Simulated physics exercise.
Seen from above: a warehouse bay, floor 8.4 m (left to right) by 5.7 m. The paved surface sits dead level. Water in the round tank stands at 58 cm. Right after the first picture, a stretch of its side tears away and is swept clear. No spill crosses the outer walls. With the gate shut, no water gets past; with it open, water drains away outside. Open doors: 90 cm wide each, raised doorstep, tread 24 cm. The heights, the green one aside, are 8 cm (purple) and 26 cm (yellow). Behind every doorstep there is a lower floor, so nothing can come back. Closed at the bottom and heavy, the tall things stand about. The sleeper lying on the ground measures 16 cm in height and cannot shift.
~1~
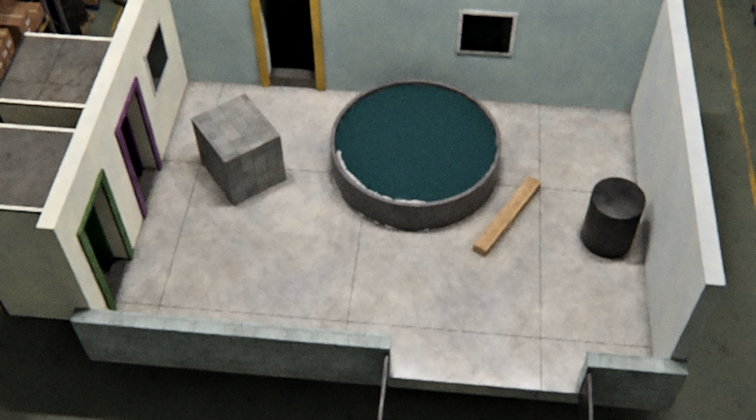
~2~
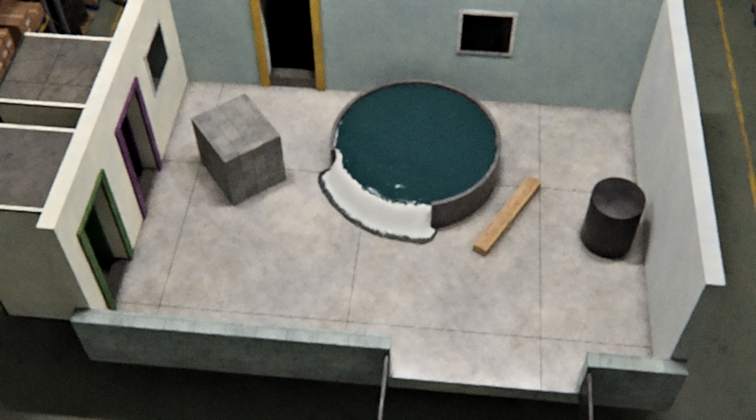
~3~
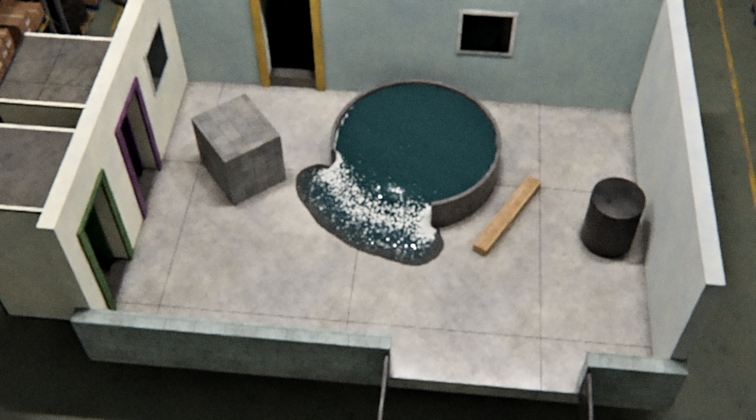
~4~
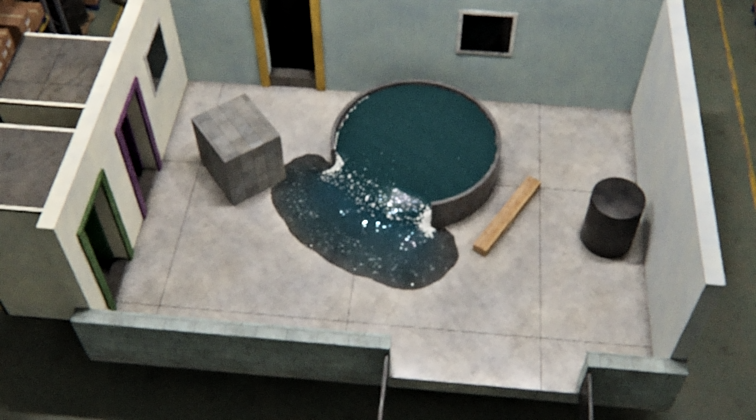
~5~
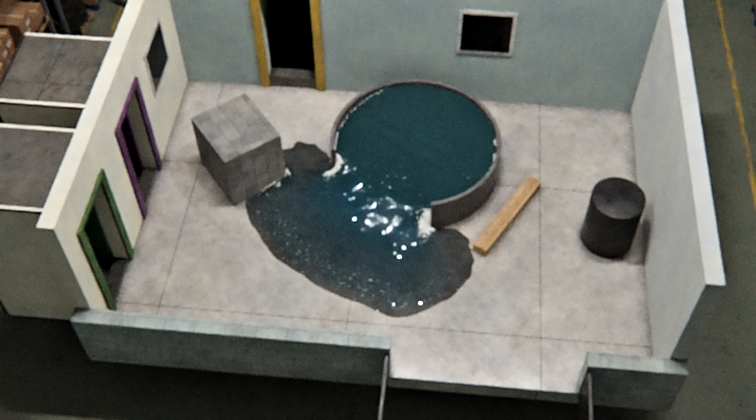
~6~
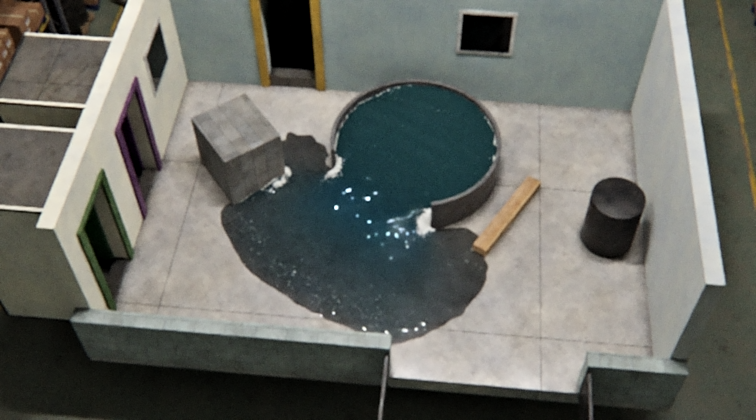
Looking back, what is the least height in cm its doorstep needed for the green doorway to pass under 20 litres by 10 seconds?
Some 29 cm would have done it.
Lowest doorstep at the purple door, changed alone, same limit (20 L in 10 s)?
Roughly 10.0 cm at the purple door.
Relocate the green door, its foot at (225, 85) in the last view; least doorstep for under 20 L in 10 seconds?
Minimum: Close to 18 cm.
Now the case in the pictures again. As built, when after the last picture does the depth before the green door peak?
The level tops out around 2.4 s.
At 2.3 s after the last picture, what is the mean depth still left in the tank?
About 22 centimetres.
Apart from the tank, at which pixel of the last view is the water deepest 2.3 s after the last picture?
Near pixel (151, 341).
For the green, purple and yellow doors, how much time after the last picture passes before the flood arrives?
Times: Green = 0.7 s, purple = 1.6 s, yellow = 1.8 s.
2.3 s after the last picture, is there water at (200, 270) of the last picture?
I'd say that place has got wet.
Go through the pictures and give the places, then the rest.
The first frame shows the round tank at (416, 142) is whole and still, 58 cm deep; the green door at (108, 247) is dry.
In the second frame, the gap is at (368, 208), the front 0.3 m out at (426, 240); the back of the round tank holds 58 cm.
In the third frame, the gap is at (368, 210), the front 0.7 m out at (421, 260); the back of the round tank holds 58 cm.
In the fourth frame, the gap is at (368, 210), the front 1.2 m out at (389, 282); the back of the round tank holds 58 cm.
In the fifth frame, the front is at (389, 311), 1.7 m from the gap at (368, 211); 5.8 m2 of floor is wet, 58 cm left at the back.
In the sixth frame, water pours out at (368, 211) and has run 2.2 m, to a hidden place; about 5 cm deep outside, 58 cm at the back; 2.0 m in a straight line remain to the green door at (108, 247).
Then, 0.7 s after the last picture water covers 40 % of the floor, deepest (26 cm) near (357, 217); it has not reached the green door.
Then, 2.3 s after the last picture water covers 40 % of the floor, deepest (42 cm) near (151, 341); 32 cm at the green door, 84 litres in over its 7 cm doorstep.
Then, 9.3 s after the last picture water covers 85 % of the floor, deepest (14 cm) near (373, 111); 10 cm at the green door, 435 litres in over its 7 cm doorstep.
At the green door as built, the water peaked near 32 cm, 2.3 s after the last picture.
With a doorstep of 26 cm, 37 litres would have come in within the 10 s; with 35 cm, 6 litres. So under 20 litres takes about 29 cm.
